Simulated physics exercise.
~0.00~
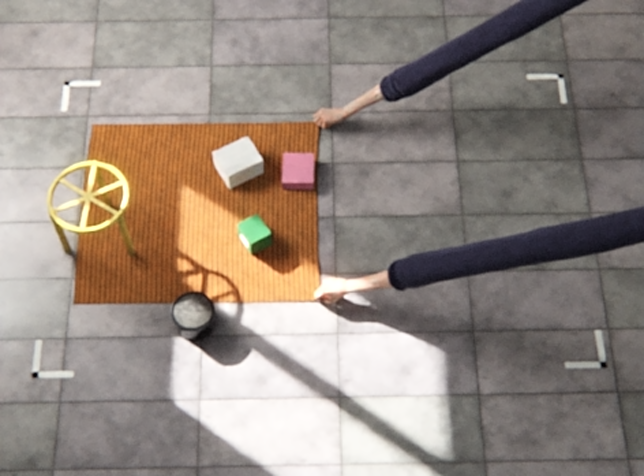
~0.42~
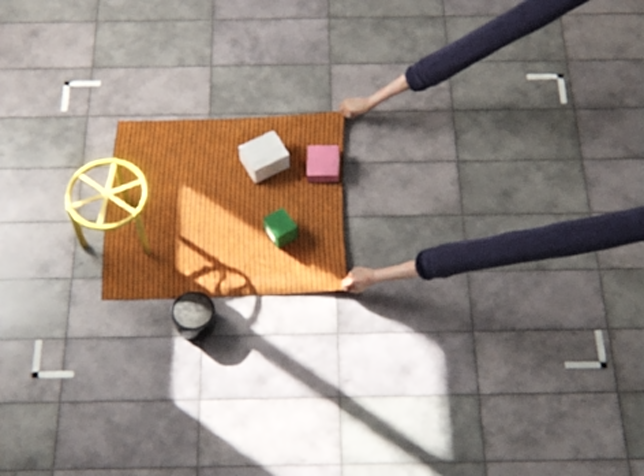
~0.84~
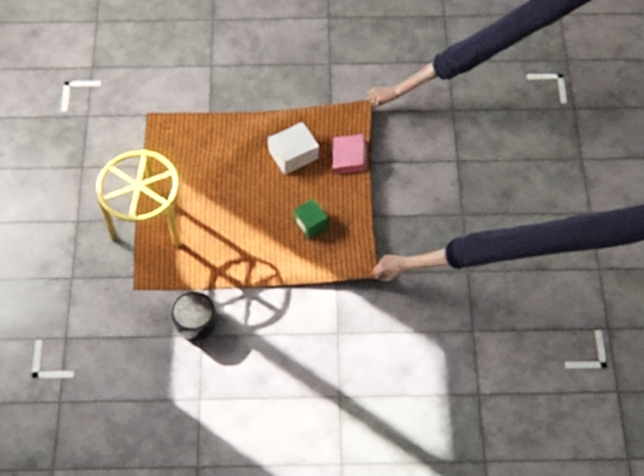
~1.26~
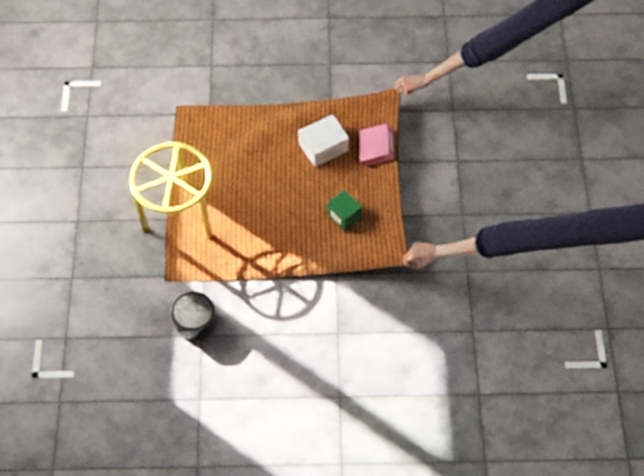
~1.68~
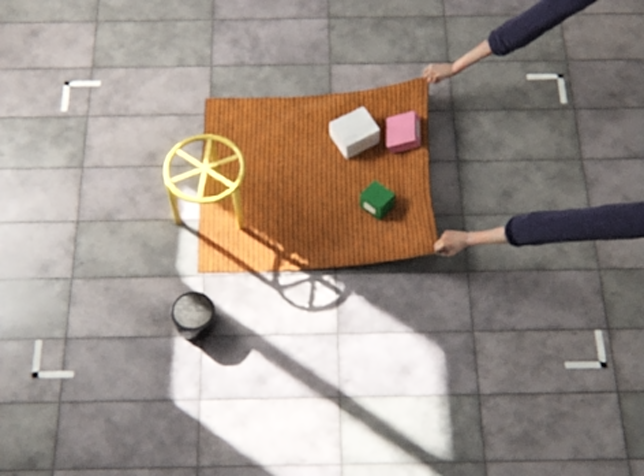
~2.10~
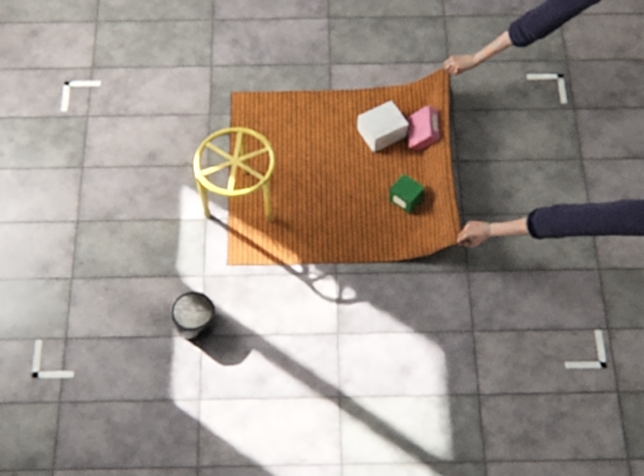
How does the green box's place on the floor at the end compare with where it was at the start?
The green box ends well to the right of where it began and a little higher up in the view, having travelled along with the rug.
We see two hands pull an orange rug to the right and slightly upward across a tiled floor, carrying a yellow stool and white, green and pink boxes along; the black pot stays behind, and the pink box ends tilted by the raised right edge.
